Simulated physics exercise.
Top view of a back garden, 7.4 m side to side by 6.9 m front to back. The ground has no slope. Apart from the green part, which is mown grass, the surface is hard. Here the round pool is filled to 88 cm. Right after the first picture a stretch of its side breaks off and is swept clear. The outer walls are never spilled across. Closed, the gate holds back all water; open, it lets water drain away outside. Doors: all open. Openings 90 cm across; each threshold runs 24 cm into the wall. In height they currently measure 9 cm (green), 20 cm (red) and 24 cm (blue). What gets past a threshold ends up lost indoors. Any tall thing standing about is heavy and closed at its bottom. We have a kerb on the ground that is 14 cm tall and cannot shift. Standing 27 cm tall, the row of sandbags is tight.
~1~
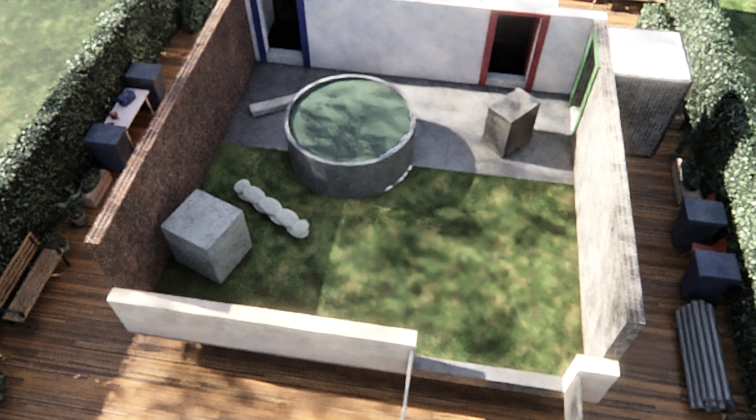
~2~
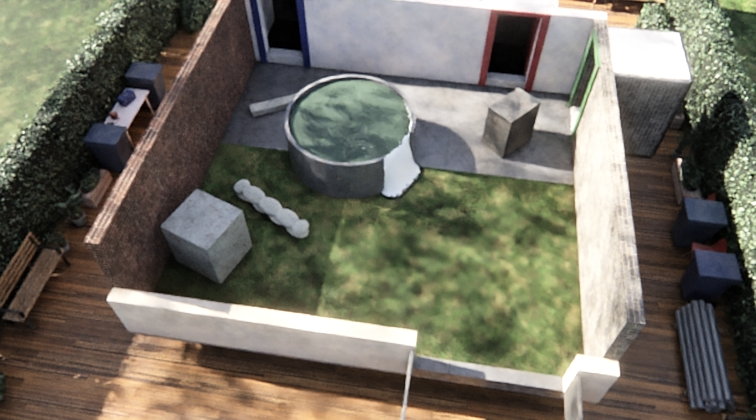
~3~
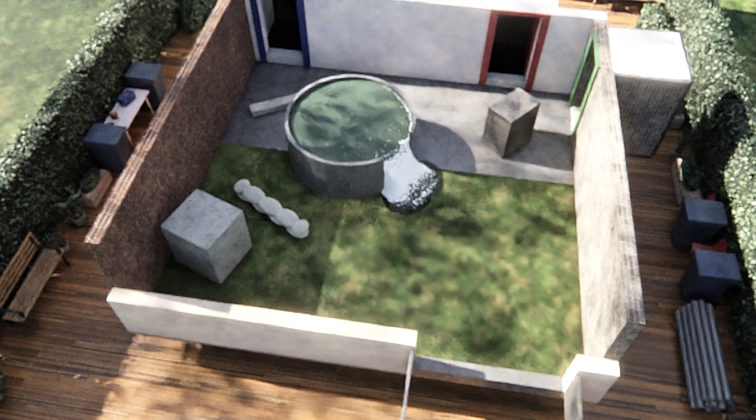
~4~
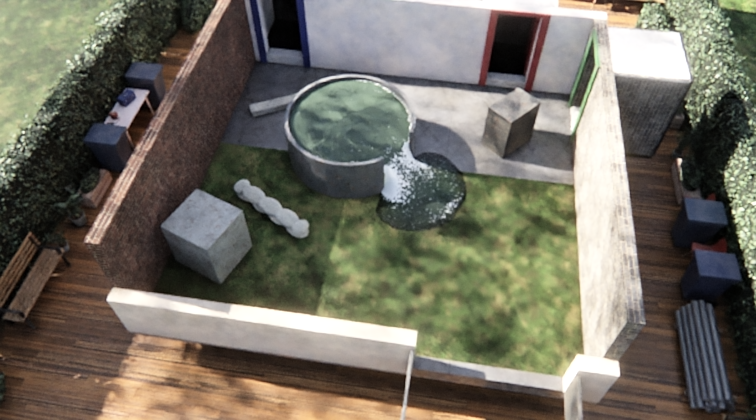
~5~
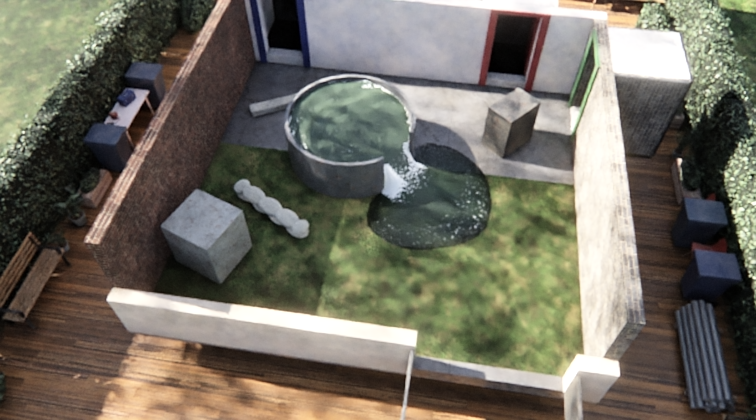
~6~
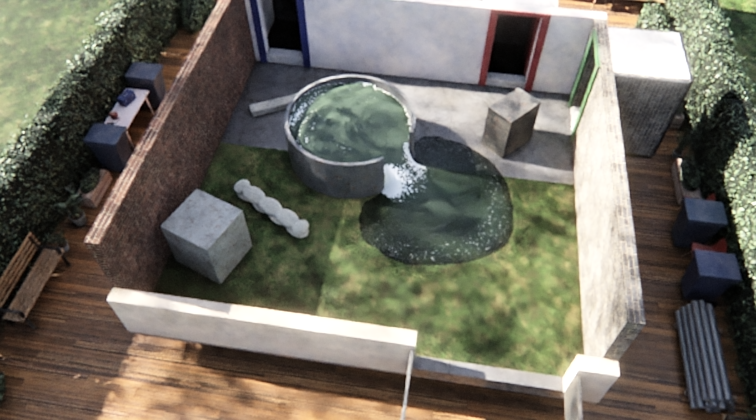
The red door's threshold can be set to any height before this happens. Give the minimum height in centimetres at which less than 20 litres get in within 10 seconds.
5 cm.
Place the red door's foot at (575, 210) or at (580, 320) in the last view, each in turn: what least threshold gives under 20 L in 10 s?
Minimums: Roughly 17 cm and 13.0 cm.
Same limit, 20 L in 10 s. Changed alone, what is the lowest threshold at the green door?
At the green door you'd want roughly 6.5 cm.
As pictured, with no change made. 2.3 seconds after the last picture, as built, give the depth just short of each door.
Before green it's 6 cm, before red 1 cm, before blue 0 cm.
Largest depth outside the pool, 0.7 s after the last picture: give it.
I'd estimate roughly 44 cm.
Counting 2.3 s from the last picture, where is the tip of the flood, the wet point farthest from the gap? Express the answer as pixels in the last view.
Close to pixel (586, 380).
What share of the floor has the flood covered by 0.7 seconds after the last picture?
25 %.
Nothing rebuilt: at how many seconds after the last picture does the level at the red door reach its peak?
The level tops out near 4.0 seconds.
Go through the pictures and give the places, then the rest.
Still water, 88 cm deep, in the round pool at (350, 120); the red door at (512, 52) is dry, in the first frame.
The gap is at (398, 167), the front 0.3 m out at (419, 177); the back of the round pool holds 88 cm, in the second frame.
The front is at (424, 203), 0.8 m from the gap at (398, 169); 0.9 m2 of floor is wet, 88 cm left at the back, in the third frame.
The gap is at (398, 170), the front 1.4 m out at (447, 218); the back of the round pool holds 88 cm, in the fourth frame.
The front is at (478, 230), 2.0 m from the gap at (398, 169); 4.1 m2 of floor is wet, 87 cm left at the back, in the fifth frame.
The front is at (503, 241), 2.5 m from the gap at (398, 169); 6.0 m2 of floor is wet, 82 cm left at the back; the red door at (512, 52), 3.8 m from the gap, is still 2.3 m from the nearest water, in the sixth frame.
Then, 0.7 s after the last picture water covers 25 % of the floor, deepest (44 cm) near (402, 184); it has not reached the red door.
Then, 2.3 s after the last picture water covers 50 % of the floor, deepest (32 cm) near (586, 380); 1 cm at the red door, 0 litres in over its 20 cm threshold.
Then, 9.3 s after the last picture water covers 85 % of the floor, deepest (12 cm) near (402, 184); 7 cm at the red door, 0 litres in over its 20 cm threshold.
At the red door as built, the water peaked near 9 cm, 3.9 s after the last picture.
Run again over the same 10 s with other heights there, 35 litres in over 4 cm, 13 litres over 6 cm. The limit of 20 litres is kept from about 5 cm up.
